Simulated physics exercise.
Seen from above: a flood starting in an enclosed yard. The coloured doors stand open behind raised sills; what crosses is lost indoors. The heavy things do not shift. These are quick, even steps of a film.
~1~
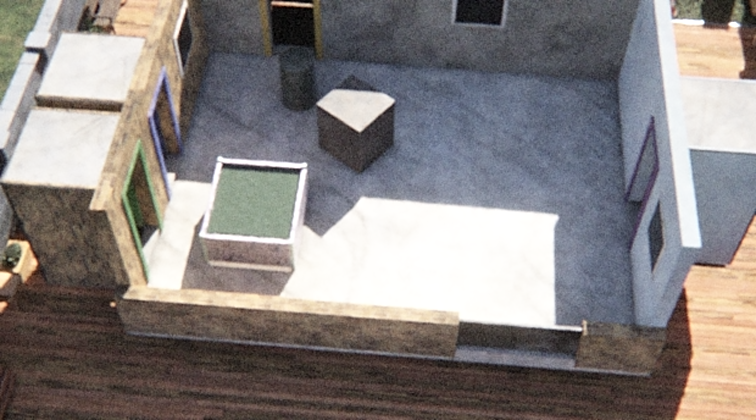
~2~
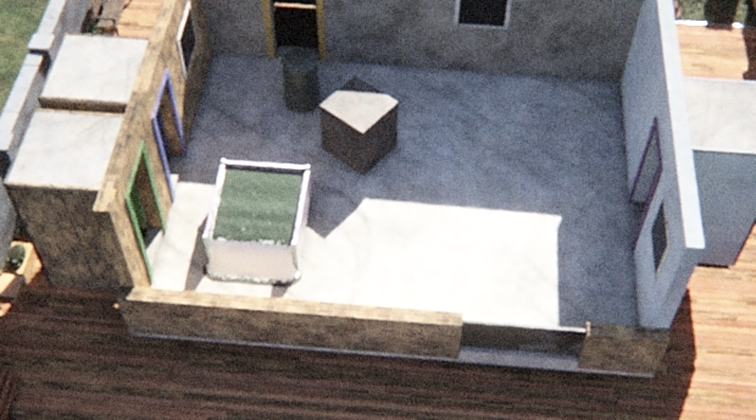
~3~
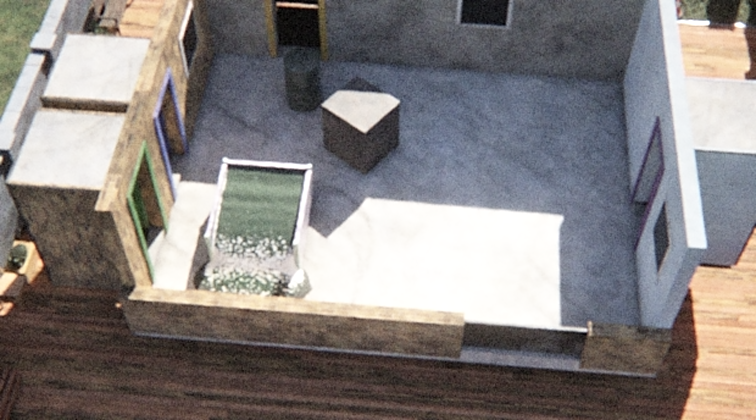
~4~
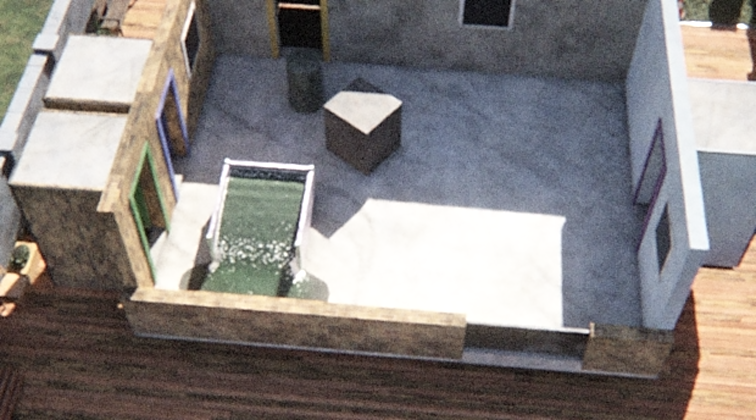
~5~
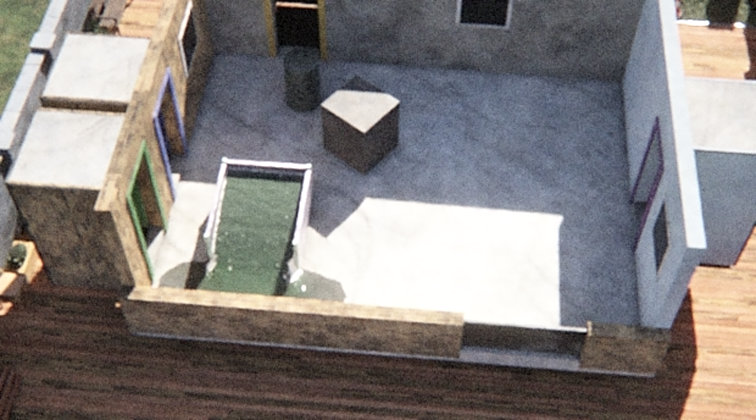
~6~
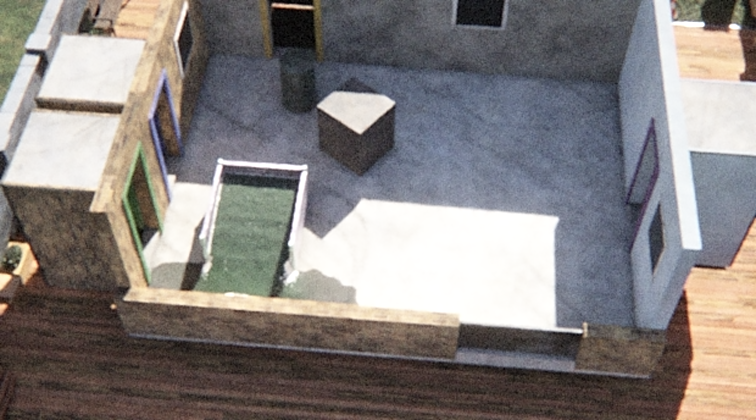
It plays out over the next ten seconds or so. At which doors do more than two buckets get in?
One by one: The blue door admits no more than that; the purple door admits no more than that; the yellow door admits no more than that; the green door admits no more than that.
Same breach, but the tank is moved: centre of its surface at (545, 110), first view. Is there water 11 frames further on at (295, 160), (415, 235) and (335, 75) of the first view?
In that order: Not flooded, wet, free of water.
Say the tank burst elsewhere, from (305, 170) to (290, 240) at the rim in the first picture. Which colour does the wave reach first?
That is the purple door.
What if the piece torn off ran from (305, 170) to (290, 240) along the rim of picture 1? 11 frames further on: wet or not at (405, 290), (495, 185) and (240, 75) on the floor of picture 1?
As listed: Under water, awash, no water.
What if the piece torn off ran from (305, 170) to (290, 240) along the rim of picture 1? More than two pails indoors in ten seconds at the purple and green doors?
Purple goes over; green lets less in.
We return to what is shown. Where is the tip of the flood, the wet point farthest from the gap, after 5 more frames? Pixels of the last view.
Near (451, 338).
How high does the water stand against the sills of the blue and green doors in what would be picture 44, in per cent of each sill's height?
Roughly 50 per cent, then 20 per cent.
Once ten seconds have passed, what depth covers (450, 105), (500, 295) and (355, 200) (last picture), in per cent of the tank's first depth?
In that order: 2, 6 and 2 per cent.
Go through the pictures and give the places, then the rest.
Still water in the tank at (255, 203), in the first frame.
The front is at (207, 266), out from the gap at (253, 256), in the second frame.
Water pours out at (255, 257) and has run to (200, 286), in the third frame.
The front is at a hidden place, out from the gap at (257, 259), in the fourth frame.
Water pours out at (255, 259) and has run to a hidden place, in the fifth frame.
Water pours out at (251, 260) and has run to a hidden place, in the sixth frame.
A moment on, water covers 10 % of the floor; the blue door not reached, the purple door not reached, the yellow door not reached, the green door wet at the sill, nothing in.
Next, water covers 25 % of the floor; the blue door wet at the sill, nothing in, the purple door not reached, the yellow door not reached, the green door wet at the sill, nothing in.
Then, water covers 55 % of the floor; the blue door wet at the sill, nothing in, the purple door wet at the sill, nothing in, the yellow door not reached, the green door under two buckets in.
Later, water covers 65 % of the floor; the blue door wet at the sill, nothing in, the purple door wet at the sill, nothing in, the yellow door under two buckets in, the green door under two buckets in.
In the end, water covers 85 % of the floor; the blue door wet at the sill, nothing in, the purple door wet at the sill, nothing in, the yellow door under two buckets in, the green door under two buckets in.
